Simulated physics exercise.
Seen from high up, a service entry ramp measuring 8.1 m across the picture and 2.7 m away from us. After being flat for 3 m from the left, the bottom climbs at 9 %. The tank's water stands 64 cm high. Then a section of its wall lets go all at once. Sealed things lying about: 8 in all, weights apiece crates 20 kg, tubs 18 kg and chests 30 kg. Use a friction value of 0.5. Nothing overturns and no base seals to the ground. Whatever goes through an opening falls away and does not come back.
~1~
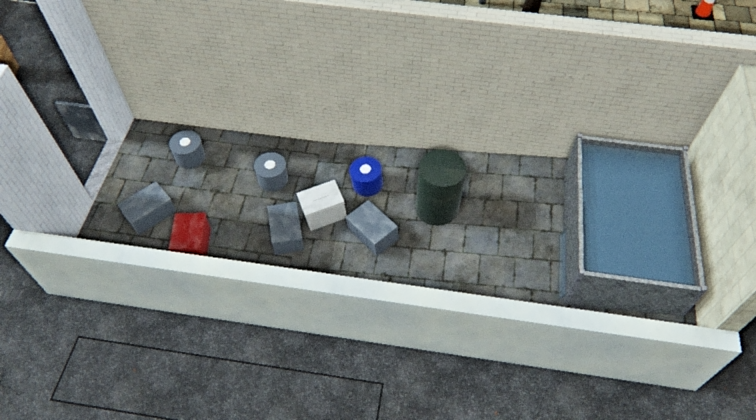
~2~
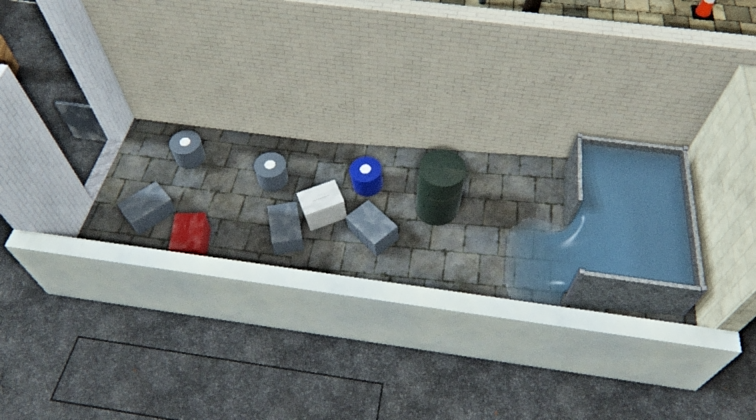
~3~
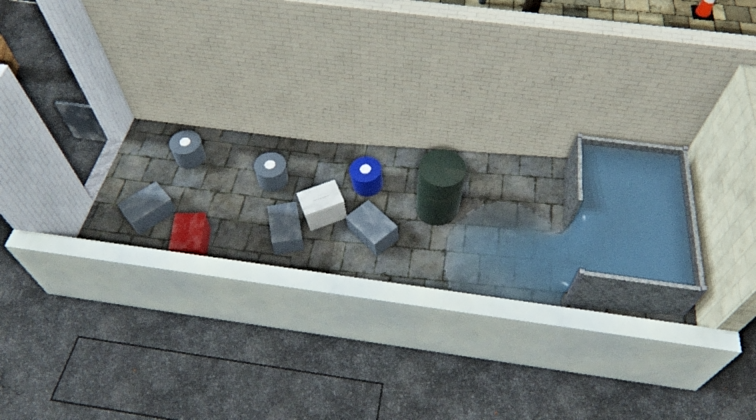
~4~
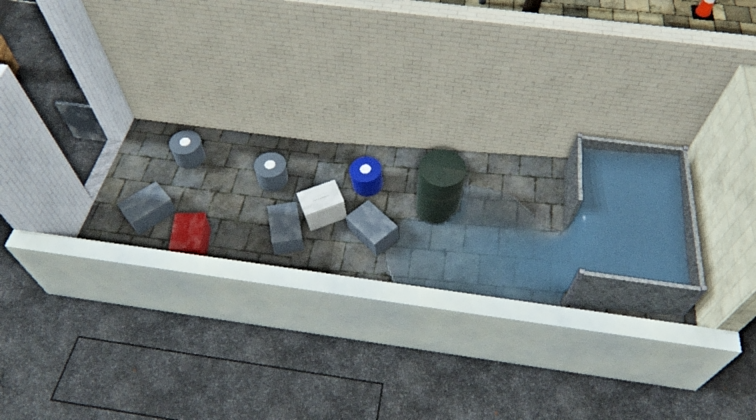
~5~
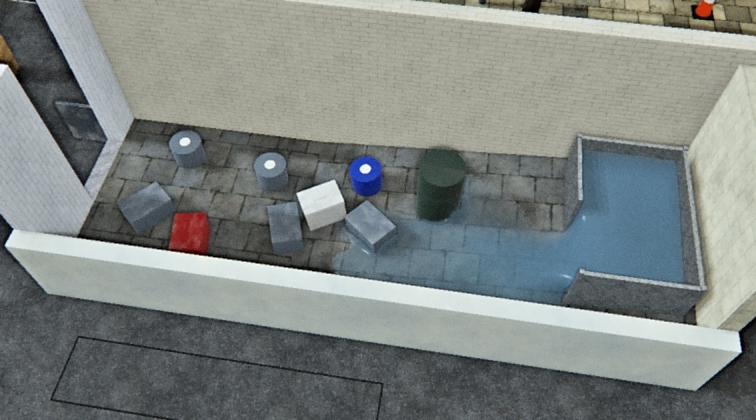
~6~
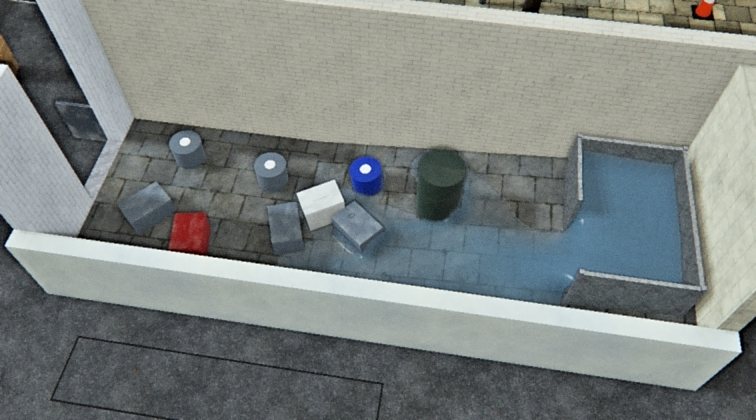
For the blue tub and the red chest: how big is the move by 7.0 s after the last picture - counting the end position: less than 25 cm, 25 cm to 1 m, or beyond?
Result: Blue tub: Stays close by; red chest: Goes a long way.
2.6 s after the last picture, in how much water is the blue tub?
Somewhere close to 2 cm.
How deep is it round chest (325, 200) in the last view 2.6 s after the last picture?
I'd say some 4 cm.
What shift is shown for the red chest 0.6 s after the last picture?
Displacement by then near 0 cm.
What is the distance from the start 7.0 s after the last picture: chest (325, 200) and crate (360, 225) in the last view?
Respectively, 60 cm and washed out.
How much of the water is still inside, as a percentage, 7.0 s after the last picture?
About 68 in a hundred parts of the water.
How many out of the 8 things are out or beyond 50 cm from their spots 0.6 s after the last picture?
By then 1.
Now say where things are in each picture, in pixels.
The first picture shows the blue tub at (368, 170) rests on the ground; the red chest at (187, 230), on the bottom; water covers 2.6 m2; 0 of 8 have shifted.
The second picture shows the blue tub at (368, 170), on the bottom; the red chest at (187, 230), on the bottom; water covers 3.5 m2; 0 of 8 have shifted.
The third picture shows the blue tub at (368, 170) rests on the ground; the red chest at (187, 230) rests on the ground; water covers 4.8 m2; 0 of 8 have shifted.
The fourth picture shows the blue tub at (368, 170), on the bottom; the red chest at (187, 230) rests on the ground; water covers 6.1 m2; 0 of 8 have shifted.
The fifth picture shows the blue tub at (368, 170), on the bottom; the red chest at (187, 230), on the bottom; 7.2 m2 under water; 0 of 8 have shifted.
The sixth picture shows the blue tub at (368, 170), on the bottom; the red chest at (187, 230), on the bottom; 8.3 m2 under water; 1 of 8 have shifted.
Then, 0.6 s after the last picture the blue tub is near (368, 170), 0.0 m from its start, aground; the red chest is near (187, 230), 0.0 m from its start, aground; 0 of 8 are out; 1 afloat.
Then, 2.6 s after the last picture the blue tub is near (368, 170), 0.0 m from its start, aground; the red chest has gone out; 2 of 8 are out; 2 afloat.
Then, 4.6 s after the last picture the blue tub is near (368, 170), 0.0 m from its start, aground; the red chest has gone out; 3 of 8 are out; 2 afloat.
Then, 7.0 s after the last picture the blue tub is near (368, 170), 0.0 m from its start, aground; the red chest has gone out; 4 of 8 are out; 0 afloat.
